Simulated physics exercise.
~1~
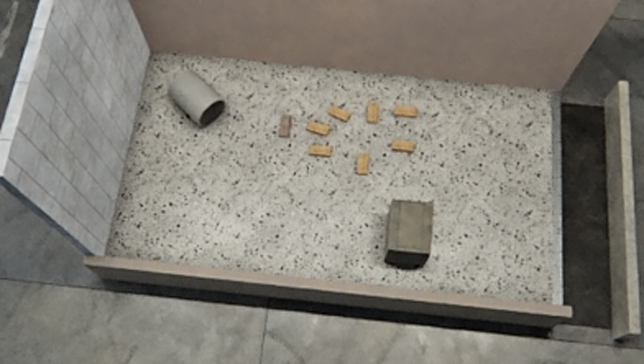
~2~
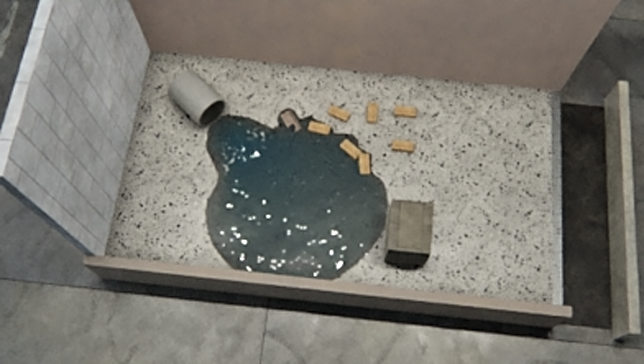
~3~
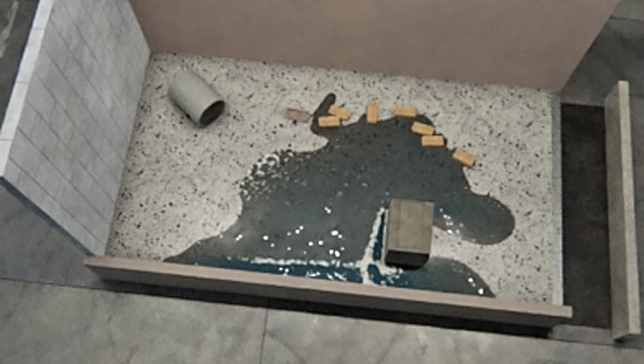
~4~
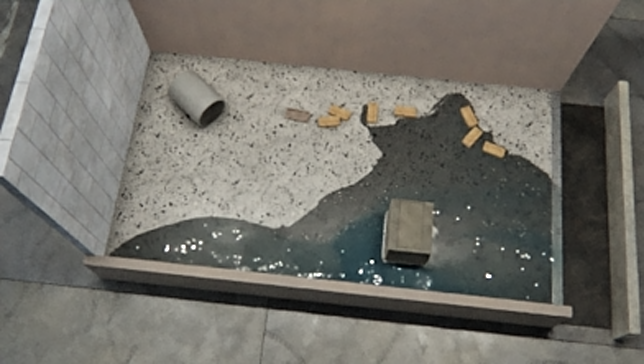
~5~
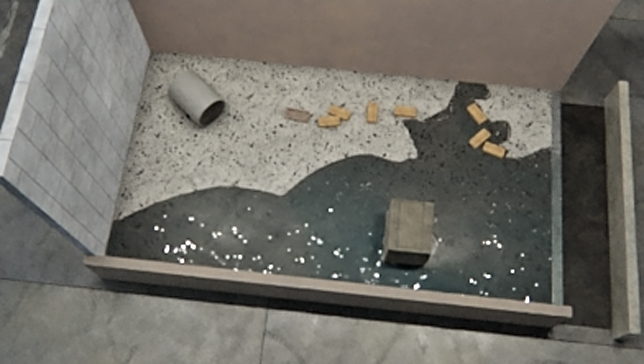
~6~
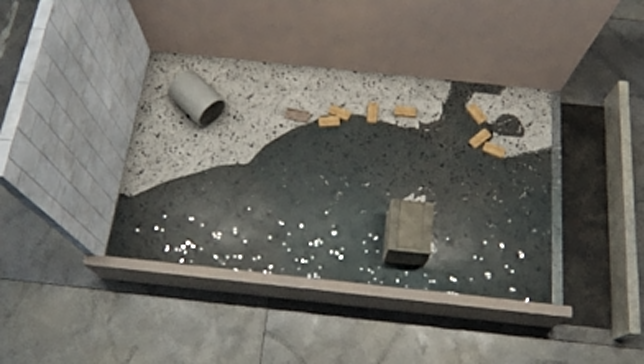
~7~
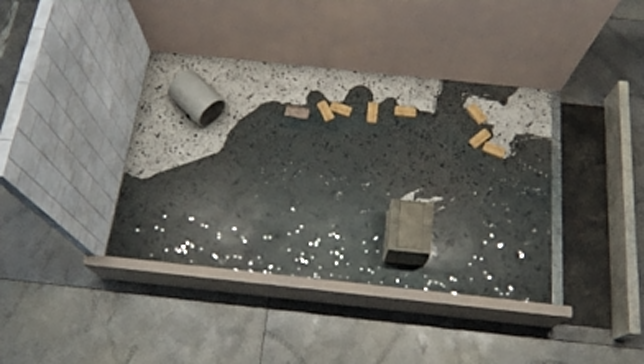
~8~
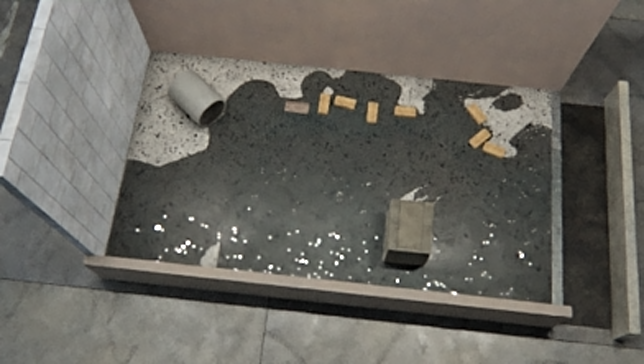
The footage shows dark water spreading from near a grey pipe across a speckled, walled floor, passing around a square block and pushing several small yellowish blocks to the right. The water then widens toward the back and left, and the small pieces rest scattered along the back.
